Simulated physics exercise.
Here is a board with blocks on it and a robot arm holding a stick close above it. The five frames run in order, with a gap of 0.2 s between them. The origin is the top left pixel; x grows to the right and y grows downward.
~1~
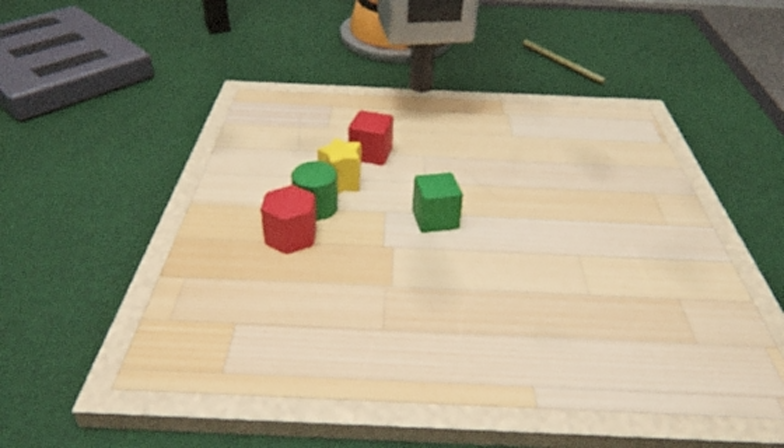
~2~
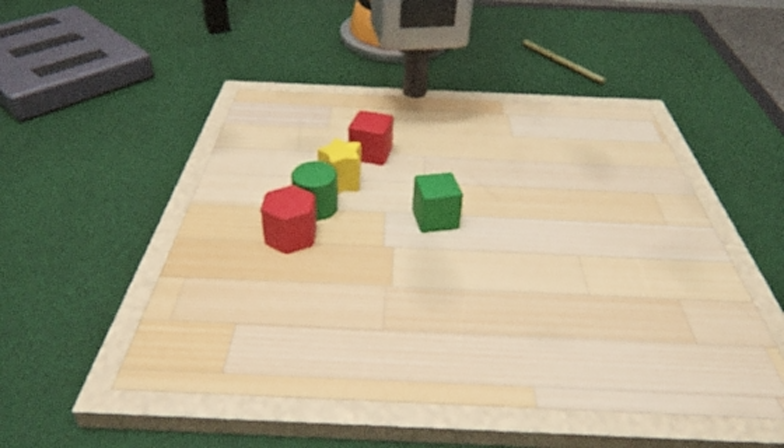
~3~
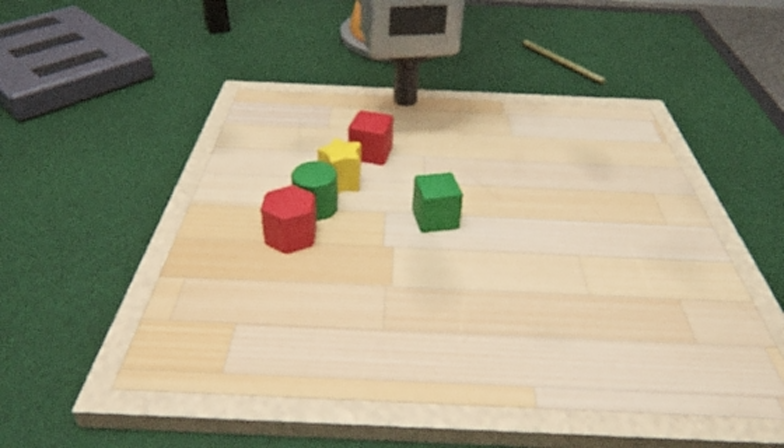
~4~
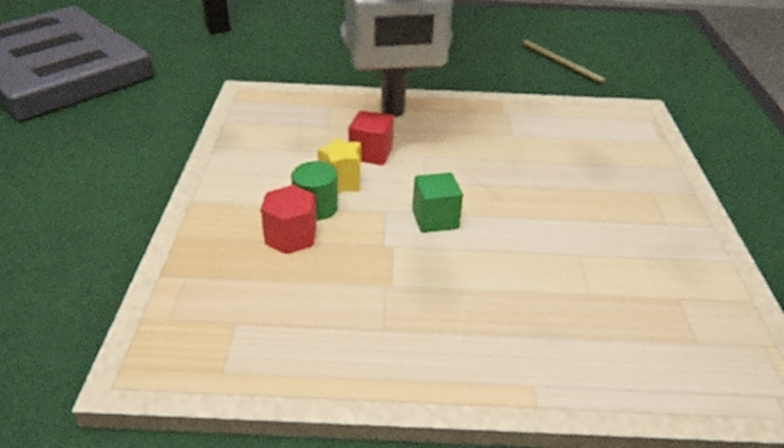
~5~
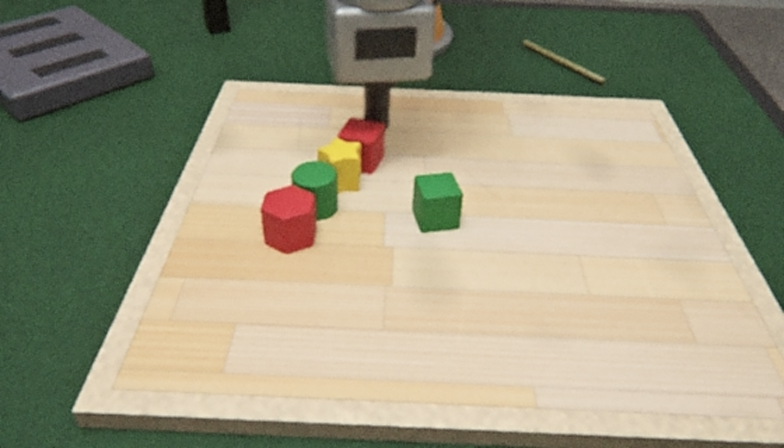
On a wooden board, a robot arm's stick moving down and left, then nudging the red cube slightly toward the yellow star.
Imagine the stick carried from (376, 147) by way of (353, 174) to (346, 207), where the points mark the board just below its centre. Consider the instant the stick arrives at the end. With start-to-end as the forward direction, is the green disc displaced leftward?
In short: No.
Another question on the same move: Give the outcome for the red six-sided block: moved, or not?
Moved away.
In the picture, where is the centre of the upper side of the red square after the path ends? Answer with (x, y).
That would be at about pixel (326, 191).
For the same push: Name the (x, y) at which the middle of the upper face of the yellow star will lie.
The answer is (303, 215).
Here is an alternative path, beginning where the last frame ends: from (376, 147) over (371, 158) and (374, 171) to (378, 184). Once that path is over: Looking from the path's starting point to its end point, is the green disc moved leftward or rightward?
It slides rightward.
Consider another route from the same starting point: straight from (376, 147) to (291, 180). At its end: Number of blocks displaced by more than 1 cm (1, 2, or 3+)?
Count: 3 or more.
What follows on the original path. One third of the way, stick (361, 143); red six-sided block (272, 211), turned 20° anticlockwise; green disc (302, 184); yellow star (334, 169); red square (347, 148).
Two thirds of the way, stick (348, 162); red six-sided block (245, 233); green disc (282, 208); yellow star (317, 191); red square (332, 168).
At the end, stick (346, 185); red six-sided block (216, 251); green disc (262, 229); yellow star (303, 215); red square (326, 191).
